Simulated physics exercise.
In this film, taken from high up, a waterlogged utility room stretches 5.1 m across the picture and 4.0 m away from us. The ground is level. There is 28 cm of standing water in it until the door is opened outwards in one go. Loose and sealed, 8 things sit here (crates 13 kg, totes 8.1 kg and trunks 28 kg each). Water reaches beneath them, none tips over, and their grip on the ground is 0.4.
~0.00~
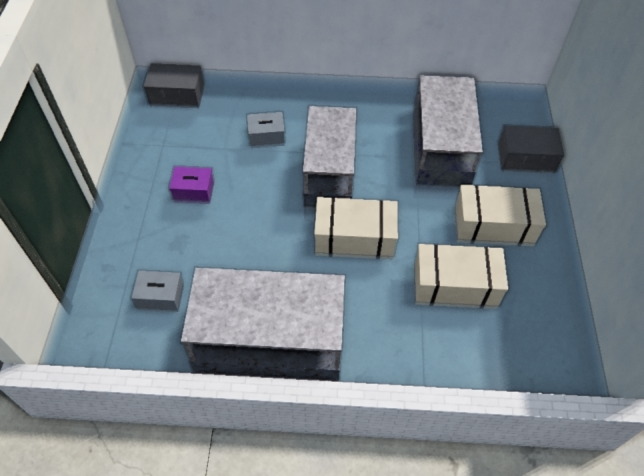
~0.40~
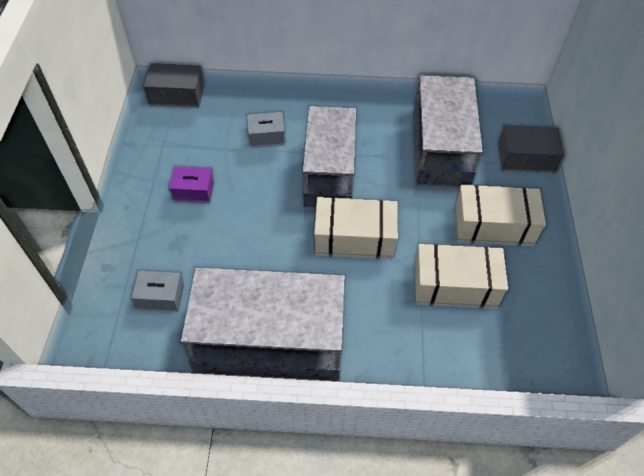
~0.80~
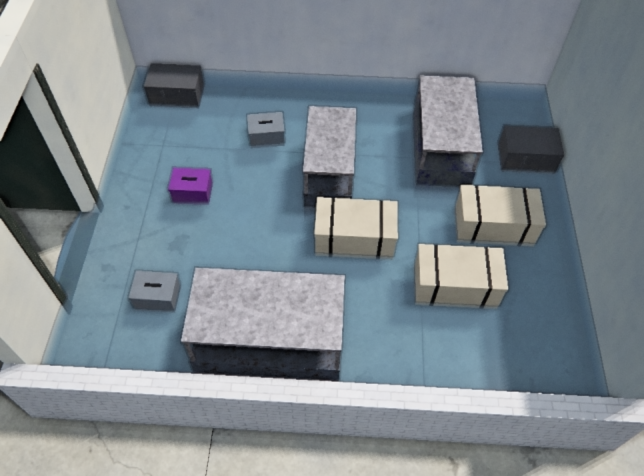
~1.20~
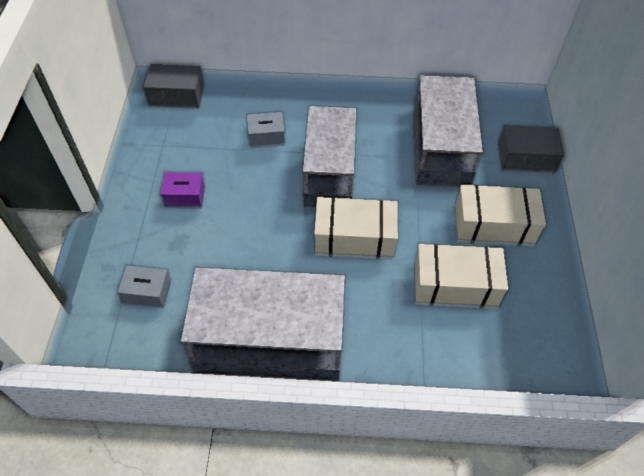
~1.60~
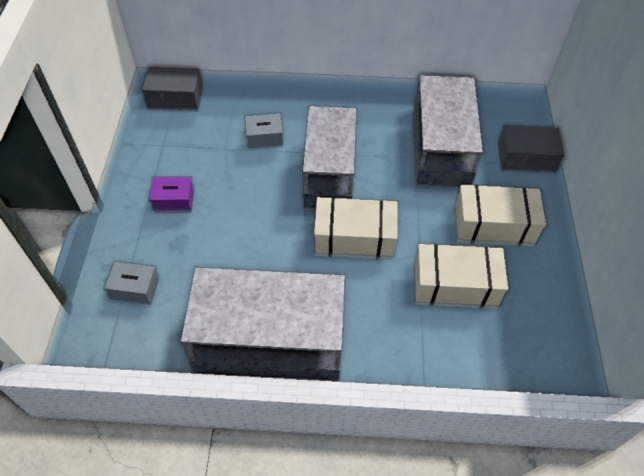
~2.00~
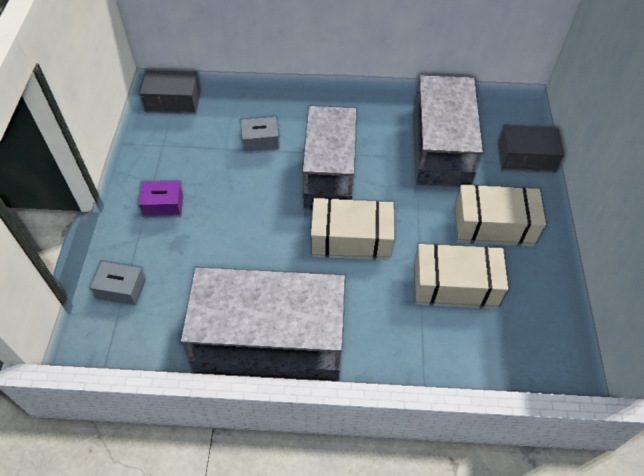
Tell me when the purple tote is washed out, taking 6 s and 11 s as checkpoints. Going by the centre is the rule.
Watch it go sooner than either limit.
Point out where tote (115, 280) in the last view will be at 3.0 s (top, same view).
It ends up close to (82, 274).
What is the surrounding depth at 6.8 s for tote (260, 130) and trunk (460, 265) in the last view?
Depth approx. 23 cm / 21 cm.
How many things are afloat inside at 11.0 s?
At that moment 4.
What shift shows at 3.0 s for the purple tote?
80 cm, give or take.
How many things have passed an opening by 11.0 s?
4.
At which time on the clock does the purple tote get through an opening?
It should be at around 3.5 seconds.
After 3.0 s the purple tote is near (120, 220), 0.8 m from its start, afloat; 0 of 8 are out; 8 afloat.
After 6.8 s the purple tote has gone out (at 3.7 s); 2 of 8 are out; 6 afloat.
After 11.0 s the purple tote has gone out (at 3.7 s); 4 of 8 are out; 4 afloat.
After 15.0 s the purple tote has gone out (at 3.7 s); 5 of 8 are out; 3 afloat.
